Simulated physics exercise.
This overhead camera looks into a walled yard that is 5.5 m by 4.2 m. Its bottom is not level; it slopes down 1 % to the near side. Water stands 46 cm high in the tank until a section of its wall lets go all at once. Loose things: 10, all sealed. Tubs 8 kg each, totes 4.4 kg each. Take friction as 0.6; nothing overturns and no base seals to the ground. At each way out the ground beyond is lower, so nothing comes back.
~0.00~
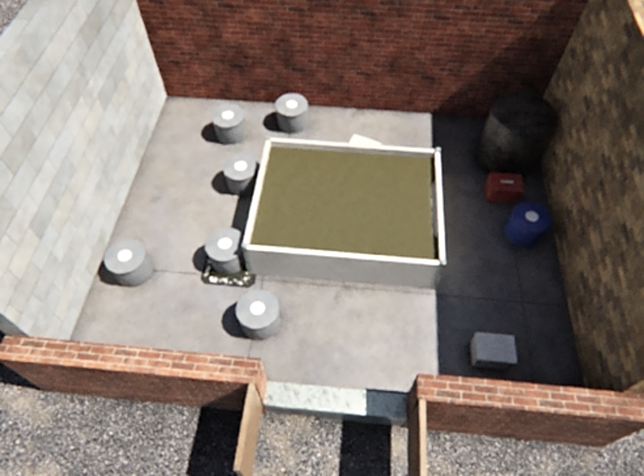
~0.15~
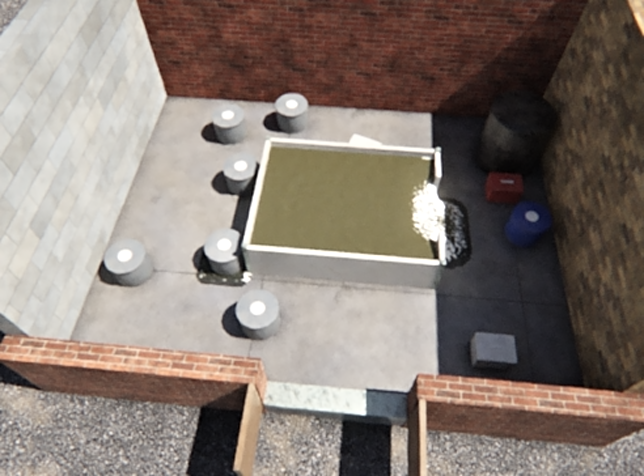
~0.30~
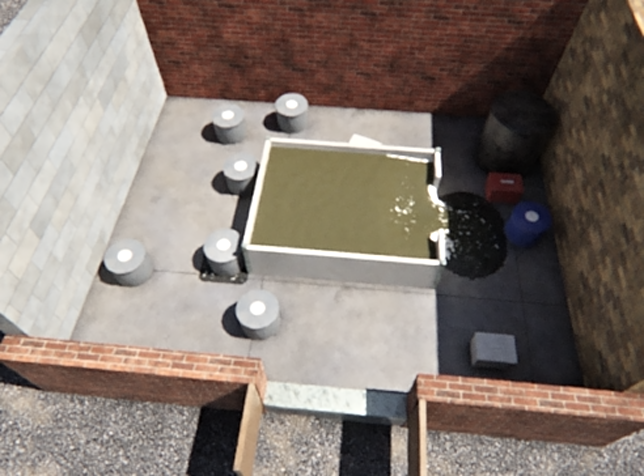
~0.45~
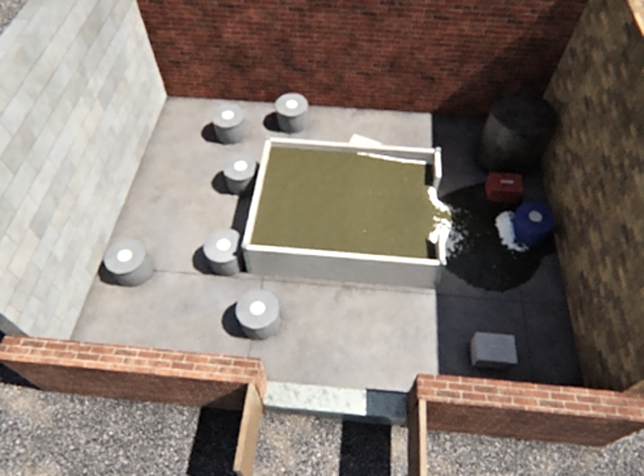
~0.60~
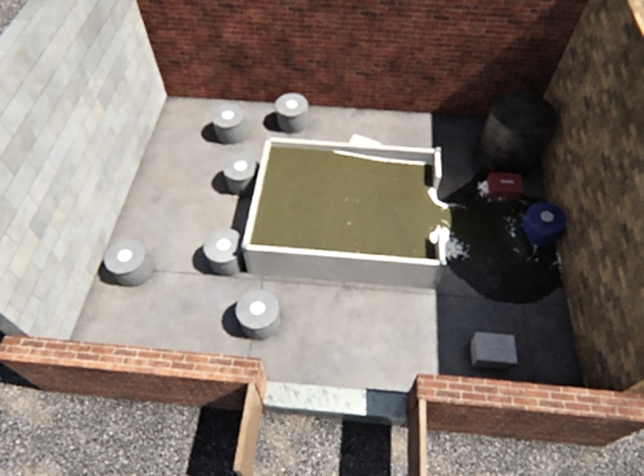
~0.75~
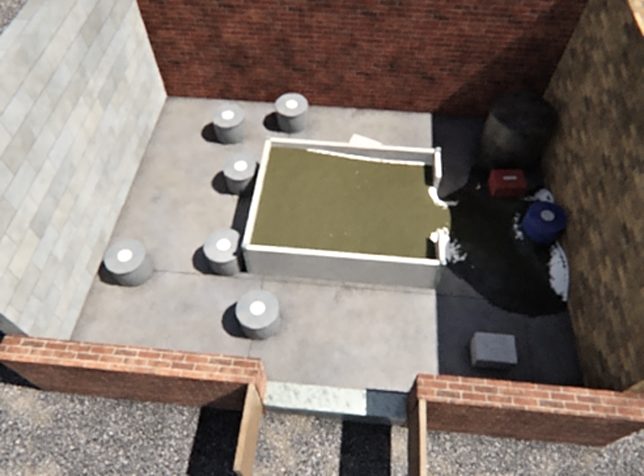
Murky water pouring through a gap in a raised tank's right side, spreading across dark ground and slightly shifting a blue tub.
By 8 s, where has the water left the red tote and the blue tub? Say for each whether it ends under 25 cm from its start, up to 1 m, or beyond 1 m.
Red tote: Beyond 1 m; blue tub: Beyond 1 m.
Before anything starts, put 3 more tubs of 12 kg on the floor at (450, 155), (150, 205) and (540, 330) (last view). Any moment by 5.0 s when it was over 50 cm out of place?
Lab note - in order: Below threshold / below threshold / above threshold.
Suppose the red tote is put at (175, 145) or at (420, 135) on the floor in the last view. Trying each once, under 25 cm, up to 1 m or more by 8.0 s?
Well, it scarcely moves on the first try and gets swept off on the second.
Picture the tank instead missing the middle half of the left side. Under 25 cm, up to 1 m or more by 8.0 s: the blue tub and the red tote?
In that case the blue tub does not really move while the red tote does not really move.
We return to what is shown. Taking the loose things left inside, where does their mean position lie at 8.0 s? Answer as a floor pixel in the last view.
I'd put it close to (208, 203) in the last view.
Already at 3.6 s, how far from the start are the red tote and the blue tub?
Close to 120 cm for the first and 100 cm for the second.
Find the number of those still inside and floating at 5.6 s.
At that time, 4.
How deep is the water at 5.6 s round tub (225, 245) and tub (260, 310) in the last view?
I'd estimate 3 cm for the first and 7 cm for the second.
After 1.6 s the red tote is near (532, 170), 0.3 m from its start, afloat; the blue tub is near (540, 208), 0.1 m from its start, afloat; 0 of 10 are out; 2 afloat.
After 3.6 s the red tote is near (424, 135), 1.3 m from its start, aground; the blue tub is near (496, 280), 1.1 m from its start, aground; 0 of 10 are out; 0 afloat.
After 5.6 s the red tote is near (276, 102), 3.4 m from its start, afloat; the blue tub is near (372, 311), 2.3 m from its start, afloat; 0 of 10 are out; 4 afloat.
After 8.0 s the red tote is near (172, 110), 4.7 m from its start, afloat; the blue tub is near (127, 324), 4.7 m from its start, afloat; 0 of 10 are out; 5 afloat.
